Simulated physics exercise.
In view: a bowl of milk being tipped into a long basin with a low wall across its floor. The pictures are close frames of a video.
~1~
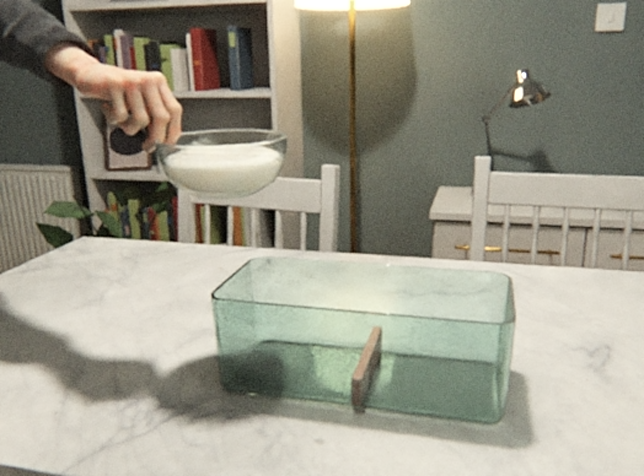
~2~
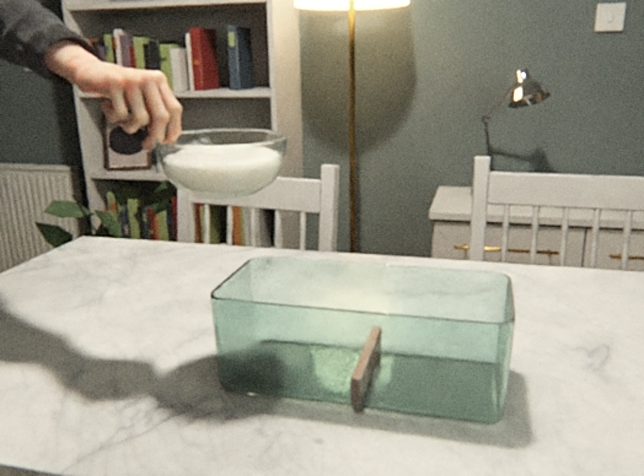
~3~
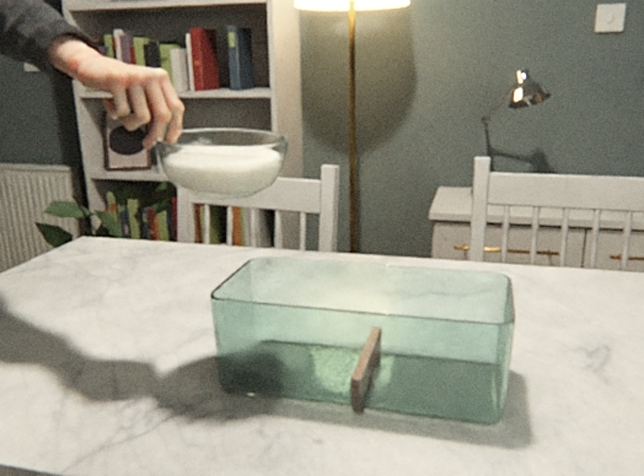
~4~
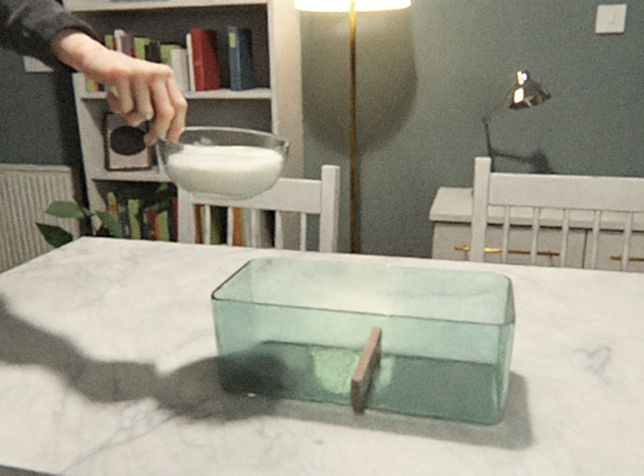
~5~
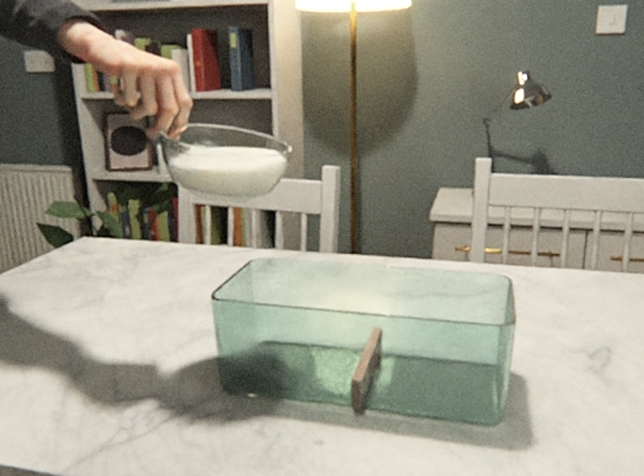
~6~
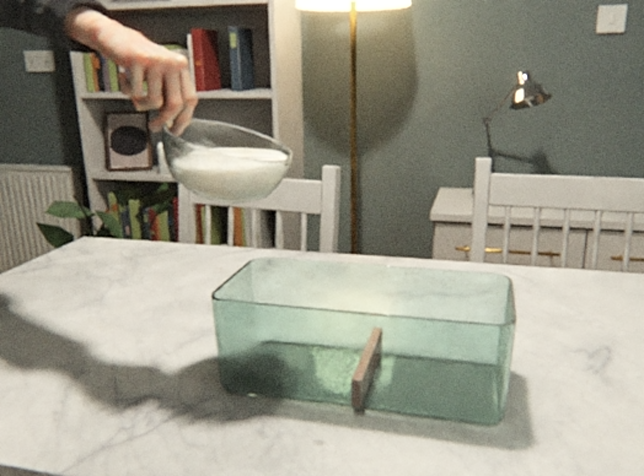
The video shows a hand holding a clear glass bowl of milk above the left side of a long, green-tinted basin with a low brown wall, then gradually tilting the bowl slightly to the right while the basin stays still.
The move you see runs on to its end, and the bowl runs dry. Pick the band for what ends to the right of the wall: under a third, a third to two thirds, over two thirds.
It comes to less than a third.
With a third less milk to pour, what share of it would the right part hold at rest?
Roughly 5 in a hundred.
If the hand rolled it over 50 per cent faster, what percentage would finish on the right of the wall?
Roughly 5 in a hundred.
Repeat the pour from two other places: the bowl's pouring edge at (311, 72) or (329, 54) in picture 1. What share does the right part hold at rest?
Near 60 % and 75 %.
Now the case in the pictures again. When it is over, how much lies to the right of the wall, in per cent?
Roughly 5 in a hundred.
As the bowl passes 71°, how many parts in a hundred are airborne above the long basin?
About 35 per cent.
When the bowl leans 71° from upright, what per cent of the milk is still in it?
Near 30 %.
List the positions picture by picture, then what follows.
Tilt 0°; pouring edge (282, 140); surface from (173, 154) to (281, 156); the long basin's rim runs from (232, 277) to (512, 298); the wall's top is at (368, 351), in the first frame.
Tilt 1°; pouring edge (282, 141); surface from (172, 153) to (280, 156), in the second frame.
Tilt 3°; pouring edge (283, 144); surface from (173, 153) to (281, 157), in the third frame.
Tilt 6°; pouring edge (285, 148); surface from (174, 153) to (283, 159), in the fourth frame.
Tilt 11°; pouring edge (287, 154); surface from (176, 154) to (285, 159), in the fifth frame.
Tilt 17°; pouring edge (288, 161); surface from (179, 155) to (286, 159), in the sixth frame.
A moment on, the bowl is tipped part way and 32 per cent is still to pour, 35 is left of the wall and 0 right of it.
Next, the bowl is tipped right over and 0 per cent is still to pour, 93 is left of the wall and 4 right of it.
Then the bowl is tipped right over and 0 per cent is still to pour, 94 is left of the wall and 6 right of it.
Later the bowl is tipped right over and 0 per cent is still to pour, 94 is left of the wall and 6 right of it.
In the end 94 per cent lies left of the wall, 6 right of it and 1 outside.
